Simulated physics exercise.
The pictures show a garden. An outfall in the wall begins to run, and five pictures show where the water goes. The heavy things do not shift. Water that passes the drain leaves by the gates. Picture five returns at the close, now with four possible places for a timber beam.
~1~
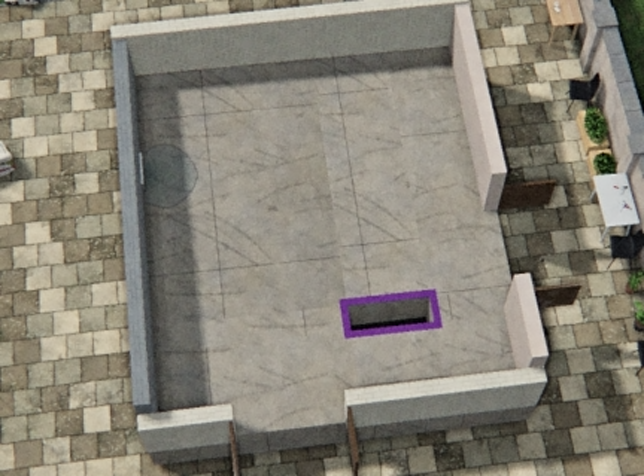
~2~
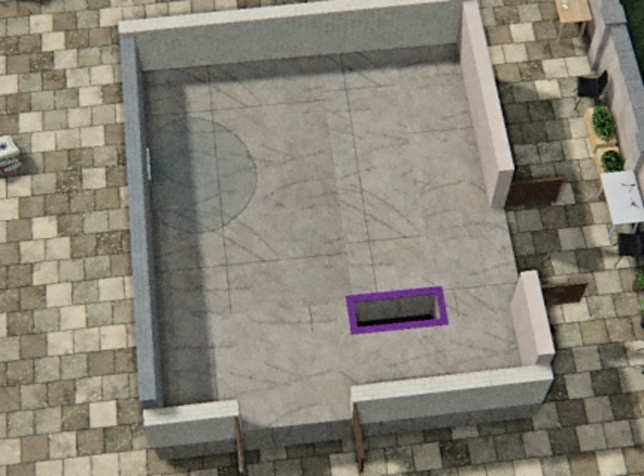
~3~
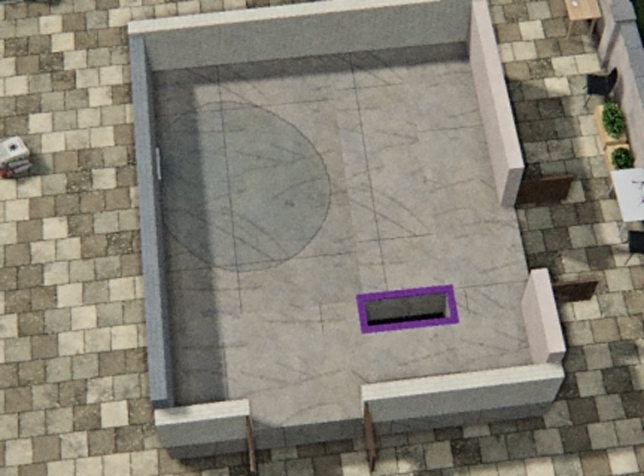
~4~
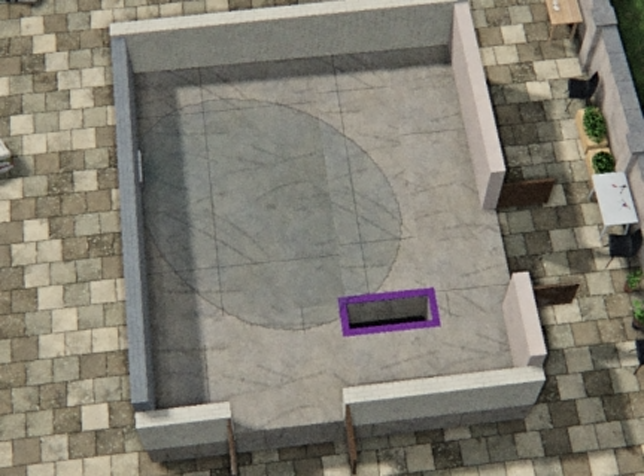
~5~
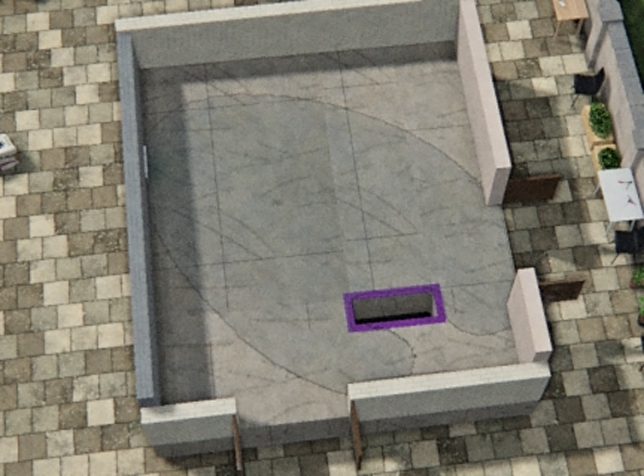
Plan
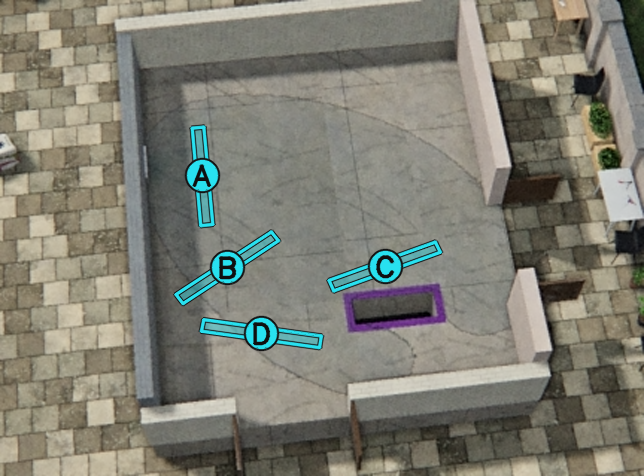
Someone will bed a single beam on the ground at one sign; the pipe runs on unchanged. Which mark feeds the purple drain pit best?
D works best here.
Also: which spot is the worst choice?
That is spot C.
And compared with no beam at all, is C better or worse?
Worse.
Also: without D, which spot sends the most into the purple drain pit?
B it is.
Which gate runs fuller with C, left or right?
The right one.
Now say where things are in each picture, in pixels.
The first frame shows outfall at (141, 173); purple drain pit at (391, 314); open gate at (493, 259); open gate at (290, 414); 2 % of the ground under water, visible out to (188, 167); purple drain pit still dry.
In the second frame, 8 % of the ground under water, visible out to (250, 176); purple drain pit still dry.
In the third frame, 19 % of the ground under water, visible out to (313, 230); purple drain pit still dry.
In the fourth frame, 36 % of the ground under water, visible out to (376, 284); purple drain pit still dry.
In the fifth frame, 54 % of the ground under water, visible out to (507, 301); purple drain pit taking water.
In cyan, A from (206, 225) to (198, 127); B from (179, 299) to (274, 236); C from (331, 285) to (437, 247); D from (202, 325) to (320, 341).
For spot A, about 14 % of the stream goes into the purple drain pit, about 85 % out by the gates.
For spot B, about 31 % of the stream goes into the purple drain pit, about 67 % out by the gates.
For spot C, about 10 % of the stream goes into the purple drain pit, about 89 % out by the gates.
For spot D, about 45 % of the stream goes into the purple drain pit, about 54 % out by the gates.
